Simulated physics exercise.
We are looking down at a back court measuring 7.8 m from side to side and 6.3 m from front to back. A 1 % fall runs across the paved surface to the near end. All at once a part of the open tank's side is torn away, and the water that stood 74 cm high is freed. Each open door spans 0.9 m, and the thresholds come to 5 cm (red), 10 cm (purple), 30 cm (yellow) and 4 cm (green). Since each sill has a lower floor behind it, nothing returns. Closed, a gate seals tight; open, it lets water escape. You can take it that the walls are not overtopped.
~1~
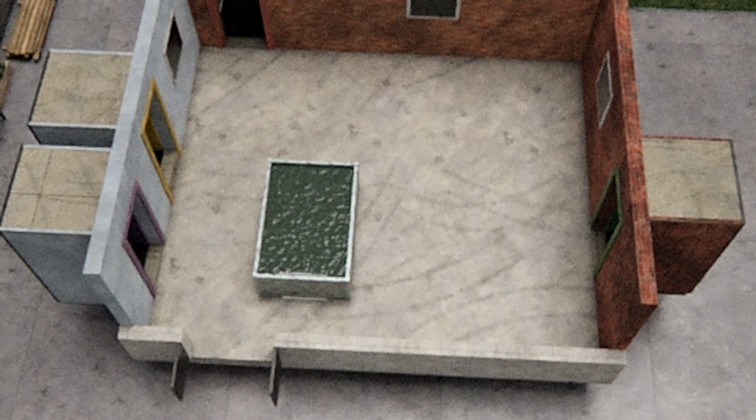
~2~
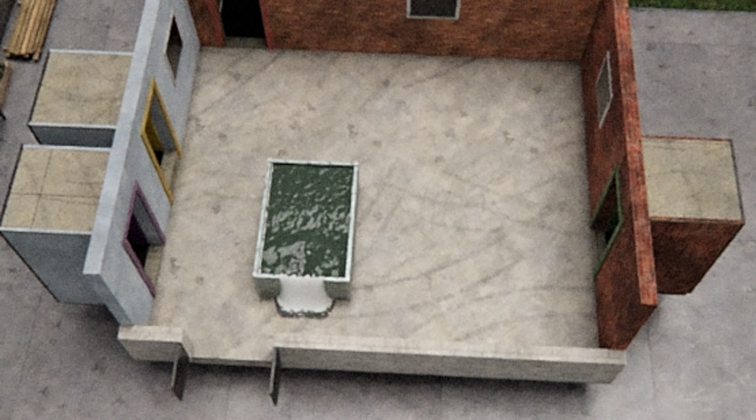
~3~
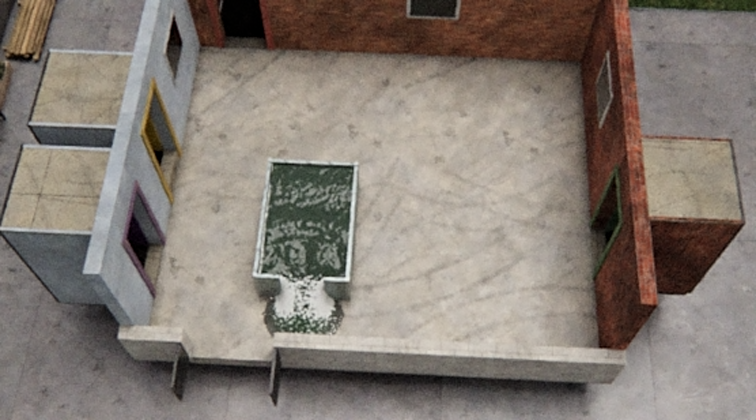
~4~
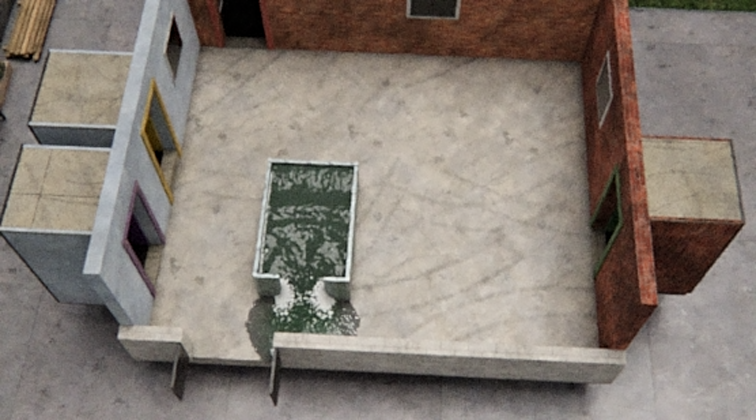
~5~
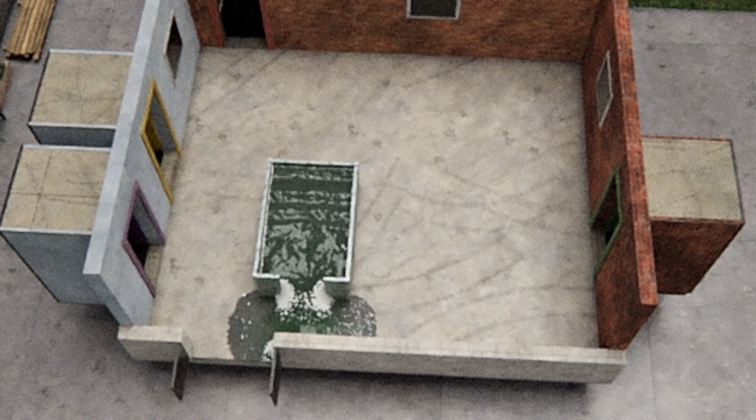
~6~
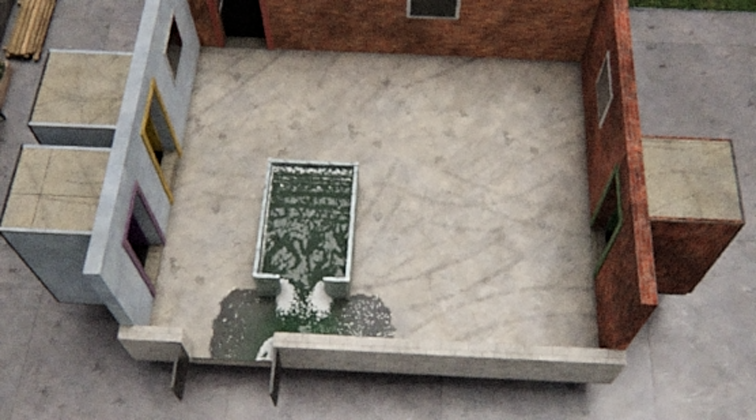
At the start, a rectangular open tank of dark green water stands still on a dry, pale courtyard floor between a grey wall and brick walls. Water then pours through a gap in its near side, and a dark puddle spreads to the low near wall, widening left and right along it.
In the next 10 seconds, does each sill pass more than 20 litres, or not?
Result: At the red door I expect the water to hold within the limit, at the purple door I expect the water to hold within the limit, at the yellow door I expect the water to hold within the limit, at the green door I expect the water to rise above the limit.
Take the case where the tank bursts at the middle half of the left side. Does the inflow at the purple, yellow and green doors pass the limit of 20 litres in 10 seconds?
Log - purple: Threshold topped, yellow: Threshold not reached, green: Threshold not reached.
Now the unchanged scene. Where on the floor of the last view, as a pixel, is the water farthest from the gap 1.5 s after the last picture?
Somewhere near pixel (590, 363).
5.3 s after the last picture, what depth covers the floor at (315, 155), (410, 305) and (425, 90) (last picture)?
0, 2, 0 cm.
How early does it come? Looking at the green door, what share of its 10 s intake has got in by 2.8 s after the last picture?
Some 25 per cent by then.
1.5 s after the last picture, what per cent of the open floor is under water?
Roughly 25 percent.
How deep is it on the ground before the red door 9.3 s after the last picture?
About 1.0 cm deep.
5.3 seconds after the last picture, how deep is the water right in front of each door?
Depths: Red door 0 cm, purple door 5 cm, yellow door 2 cm, green door 8 cm.
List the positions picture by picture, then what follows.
The open tank at (308, 220) is whole and still, 74 cm deep, in the first picture.
The front is at (324, 313), 0.5 m from the gap at (304, 289); 0.3 m2 of floor is under water; 74 cm left at the back of the open tank, in the second picture.
The front is at a hidden place, 0.9 m from the gap at (304, 290); 0.8 m2 of floor is under water; 74 cm left at the back of the open tank, in the third picture.
The front is at a hidden place, 1.3 m from the gap at (304, 290); 1.5 m2 of floor is under water; 74 cm left at the back of the open tank, in the fourth picture.
The front is at a hidden place, 1.6 m from the gap at (304, 289); 2.2 m2 of floor is under water; 70 cm left at the back of the open tank, in the fifth picture.
The front is at a hidden place, 1.8 m from the gap at (304, 289); 2.5 m2 of floor is under water; 62 cm left at the back of the open tank, in the sixth picture.
Then, 0.7 s after the last picture water covers 10 % of the floor and is deepest (53 cm) near (304, 349); red door not reached, purple door not reached, yellow door not reached, green door not reached.
Then, 1.5 s after the last picture water covers 25 % of the floor and is deepest (42 cm) near (304, 349); red door not reached, purple door not reached, yellow door not reached, green door not reached.
Then, 2.8 s after the last picture water covers 40 % of the floor and is deepest (31 cm) near (304, 349); red door not reached, purple door 6 cm at the sill, 0 L in, yellow door 1 cm at the sill, 0 L in, green door 11 cm at the sill, 18 L in.
Then, 5.3 s after the last picture water covers 60 % of the floor and is deepest (18 cm) near (304, 349); red door not reached, purple door 5 cm at the sill, 0 L in, yellow door 2 cm at the sill, 0 L in, green door 8 cm at the sill, 52 L in.
Then, 9.3 s after the last picture water covers 85 % of the floor and is deepest (10 cm) near (293, 348); red door 1 cm at the sill, 0 L in, purple door 3 cm at the sill, 0 L in, yellow door 1 cm at the sill, 0 L in, green door 5 cm at the sill, 70 L in.
